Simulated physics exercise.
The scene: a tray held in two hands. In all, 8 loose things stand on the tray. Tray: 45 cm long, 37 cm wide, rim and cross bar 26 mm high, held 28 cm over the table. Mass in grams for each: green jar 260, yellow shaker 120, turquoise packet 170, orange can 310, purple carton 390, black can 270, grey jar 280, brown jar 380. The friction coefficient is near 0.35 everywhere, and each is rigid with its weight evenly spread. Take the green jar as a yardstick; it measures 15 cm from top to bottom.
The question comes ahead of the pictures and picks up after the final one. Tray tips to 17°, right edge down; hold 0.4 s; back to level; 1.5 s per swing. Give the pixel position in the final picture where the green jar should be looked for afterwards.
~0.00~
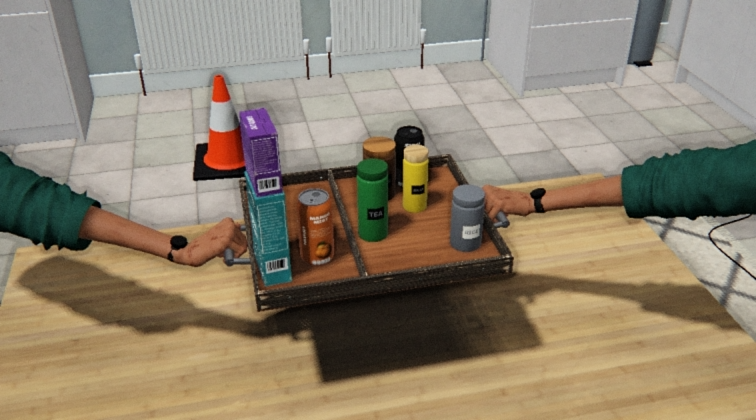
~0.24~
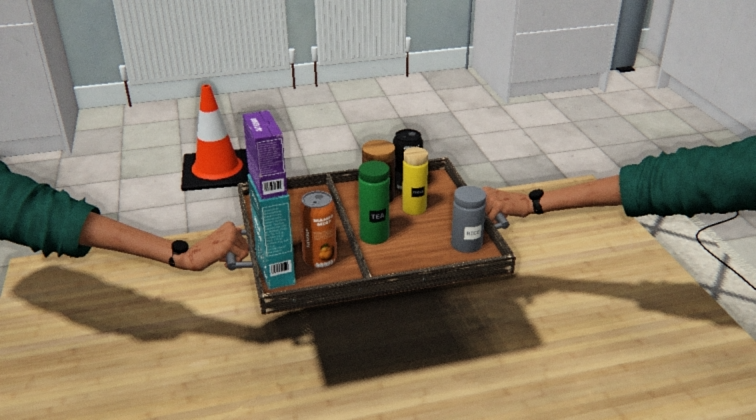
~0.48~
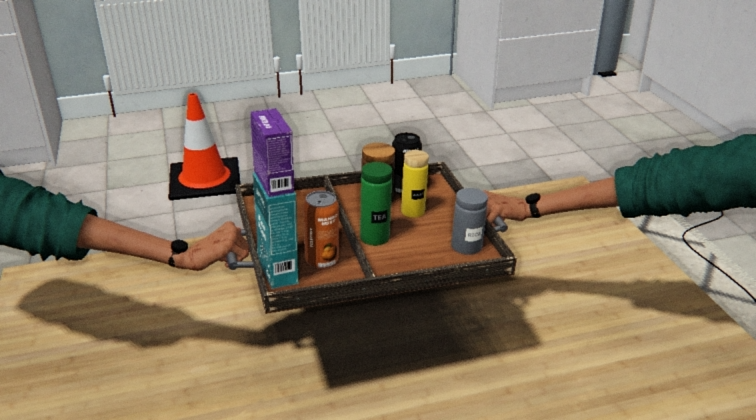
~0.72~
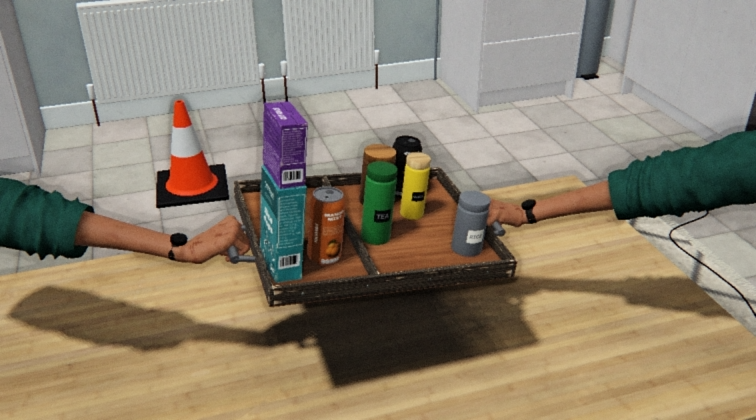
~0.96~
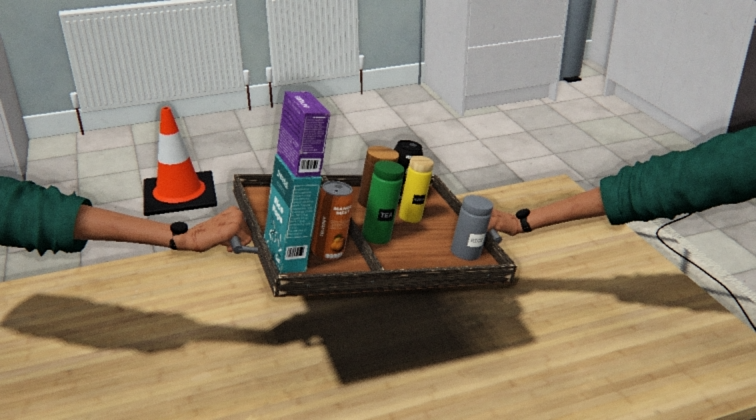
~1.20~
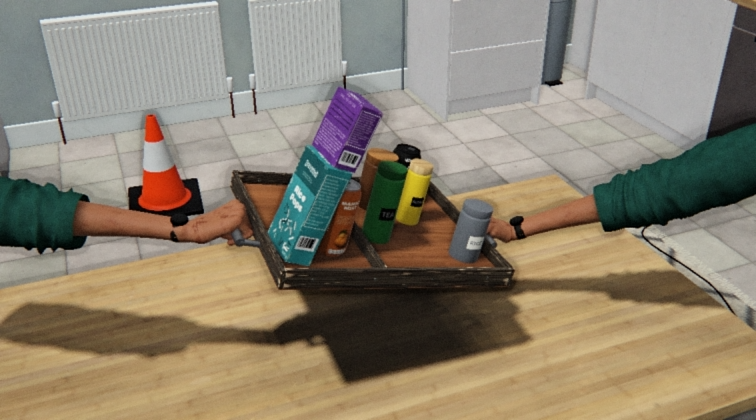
(433, 202).
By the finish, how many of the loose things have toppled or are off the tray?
Total: 6.
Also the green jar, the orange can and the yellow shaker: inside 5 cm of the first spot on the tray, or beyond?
Well, the green jar winds up somewhere else; the orange can winds up somewhere else; and the yellow shaker winds up somewhere else.
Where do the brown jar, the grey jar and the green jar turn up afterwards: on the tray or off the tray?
Outcome: The brown jar remains on its support; the grey jar departs its support; the green jar remains on its support.
After 1.50 s, tray tilted 17°, right edge down; green jar tipped 37° from how it sat near (409, 201); turquoise packet on its side; orange can on its side.
After 1.80 s, tray tilted 17°, right edge down; grey jar now off the tray; green jar on its side near (437, 225); turquoise packet on its side.
After 2.20 s, tray tilted 16°, right edge down; purple carton now off the tray; green jar on its side near (434, 220); turquoise packet on its side.
At rest (4.0 s), off the tray, purple carton and grey jar; tipped over on the tray, green jar, yellow shaker, turquoise packet and orange can; the other 2 in place, give or take 5 cm. In the last view, green jar near (433, 202).
